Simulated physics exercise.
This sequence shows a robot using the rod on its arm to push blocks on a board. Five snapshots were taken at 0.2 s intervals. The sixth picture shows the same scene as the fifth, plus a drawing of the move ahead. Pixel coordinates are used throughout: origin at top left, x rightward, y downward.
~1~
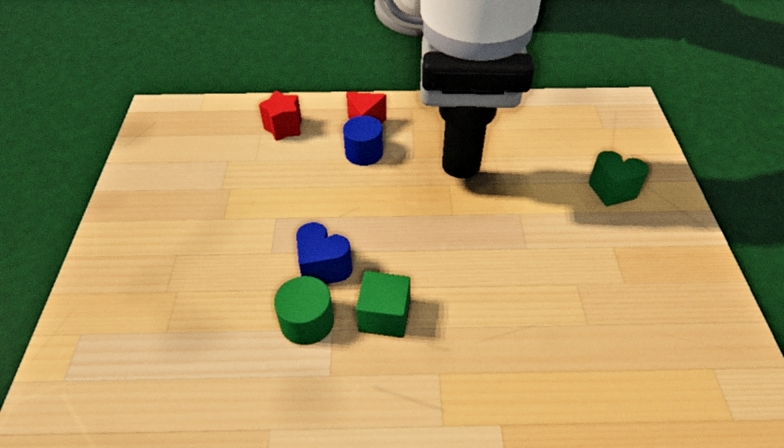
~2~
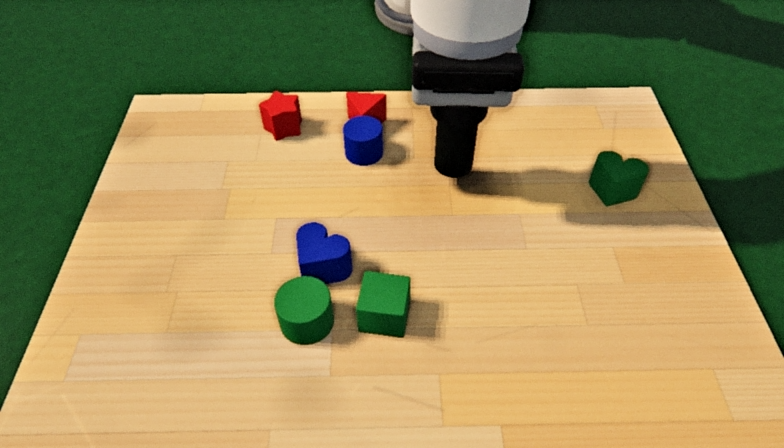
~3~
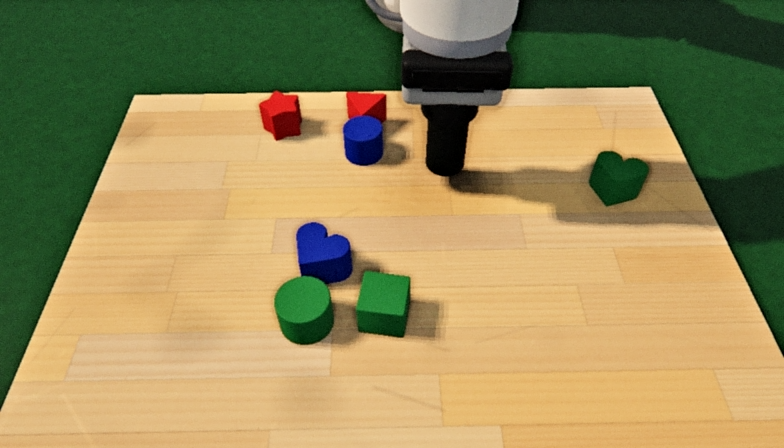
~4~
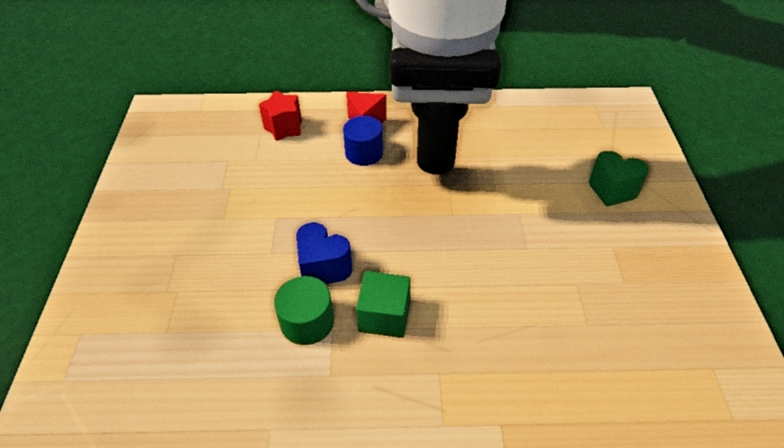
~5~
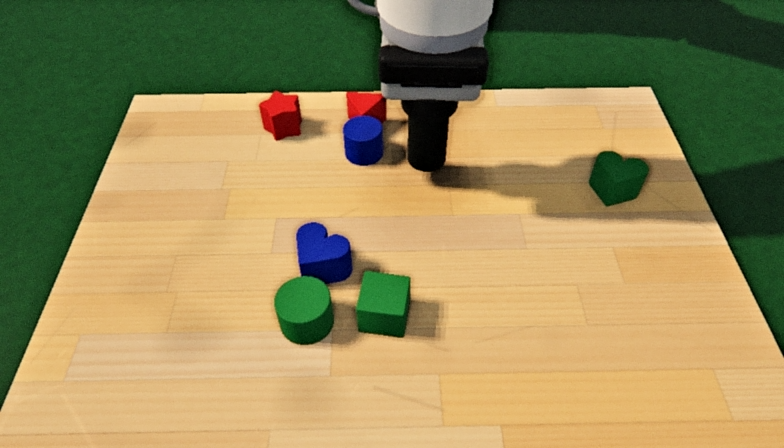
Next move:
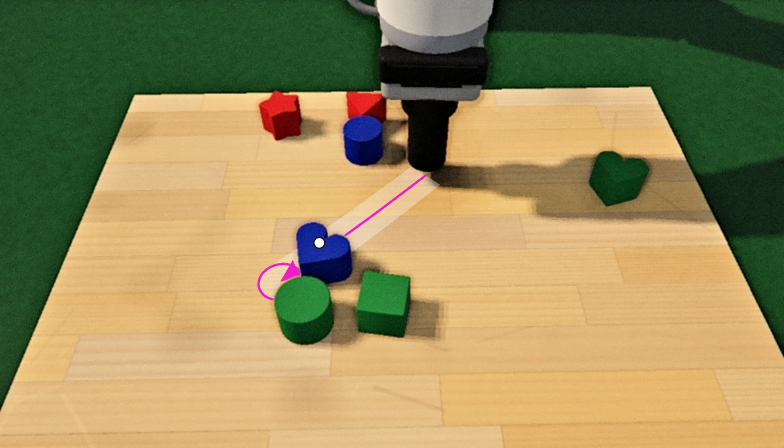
A robot arm's black rod slides slowly left a short way across the top of a wooden board, nearing the blue disc beside the red triangular block, while all the red, blue and green blocks stay still.
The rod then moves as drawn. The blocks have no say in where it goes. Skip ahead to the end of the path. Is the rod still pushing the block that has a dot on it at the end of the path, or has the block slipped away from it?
It is still ahead of the rod.
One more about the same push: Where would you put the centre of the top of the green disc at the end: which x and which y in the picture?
My best guess is (296, 323).
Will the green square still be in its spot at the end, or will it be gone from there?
If the rod follows that path, the green square stays in its place.
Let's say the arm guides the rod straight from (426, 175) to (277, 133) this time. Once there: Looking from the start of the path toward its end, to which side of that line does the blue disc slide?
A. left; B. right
Choice B: Right.
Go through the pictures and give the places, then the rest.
Rod's lower end at (461, 166); green disc at (302, 298); blue heart block at (319, 243); blue disc at (363, 128); green square at (384, 292), in the first picture.
Rod at (453, 165); blocks still, in the second picture.
Rod at (445, 164); blocks still, in the third picture.
Rod at (436, 162); blocks still, in the fourth picture.
Rod at (427, 159); green disc at (302, 298); blue heart block at (319, 243); blue disc at (363, 128); green square at (384, 292), in the fifth picture.
Drawn move, from (426, 175) to (281, 281); the dot is on the blue heart block.
On the path given first. One third of the way, rod at (381, 193); nothing pushed yet.
Two thirds of the way, rod at (332, 228); blue heart block at (314, 249), turned 15° anticlockwise.
At the end, rod at (277, 266); green disc at (296, 323); blue heart block at (258, 292), turned 20° anticlockwise; blue disc still; green square still.
